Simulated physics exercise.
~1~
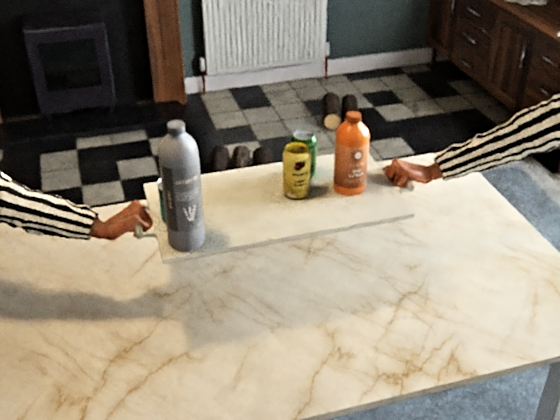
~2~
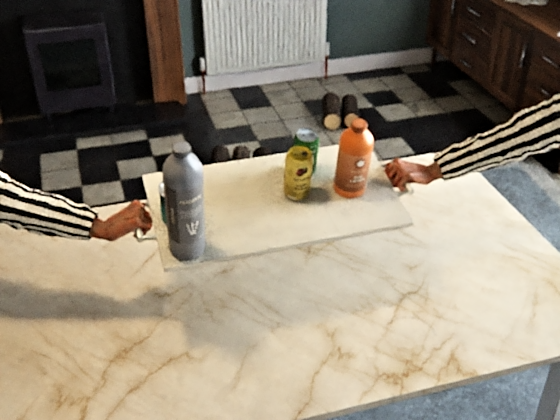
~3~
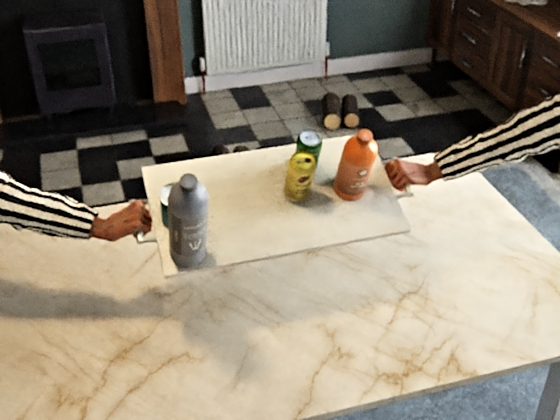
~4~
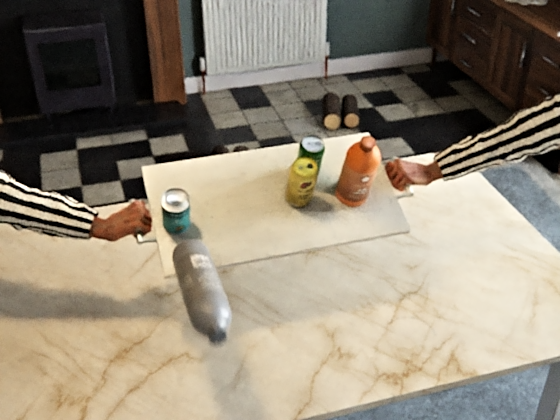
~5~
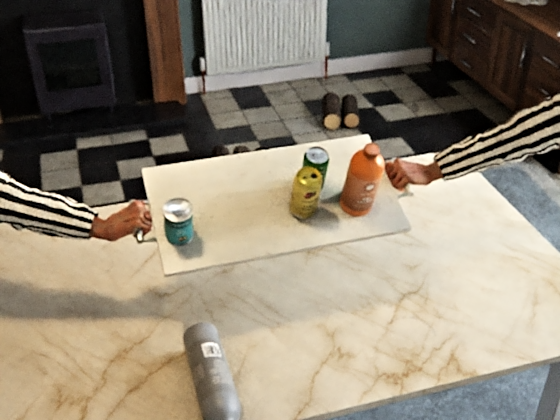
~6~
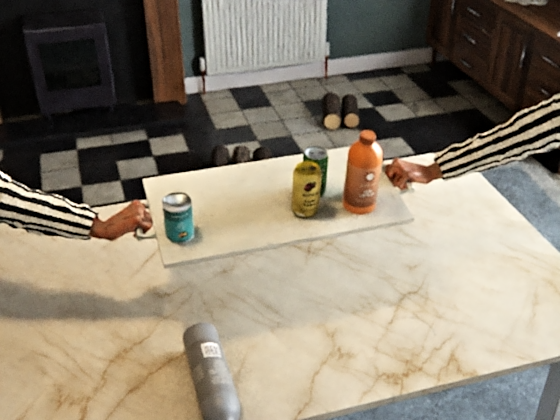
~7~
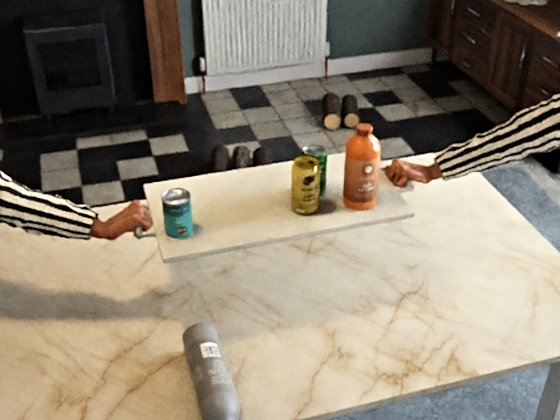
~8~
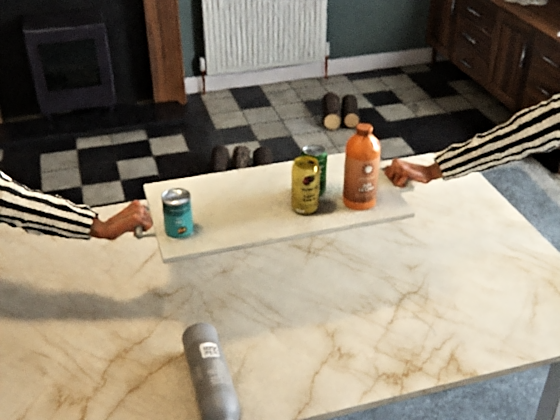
A flat, rimless tray is held by two hands in striped sleeves above a pale marble table, seen from above in a room with a checkered floor and a white radiator. A grey bottle stands at the left, hiding a turquoise tin, while a yellow can, green can and orange bottle stand to the right. The hands tip the near edge down, and the grey bottle leans, topples and slides off onto the table. The other four slide slightly nearer. The tray levels, leaving them upright aboard while the grey bottle lies on its side below.
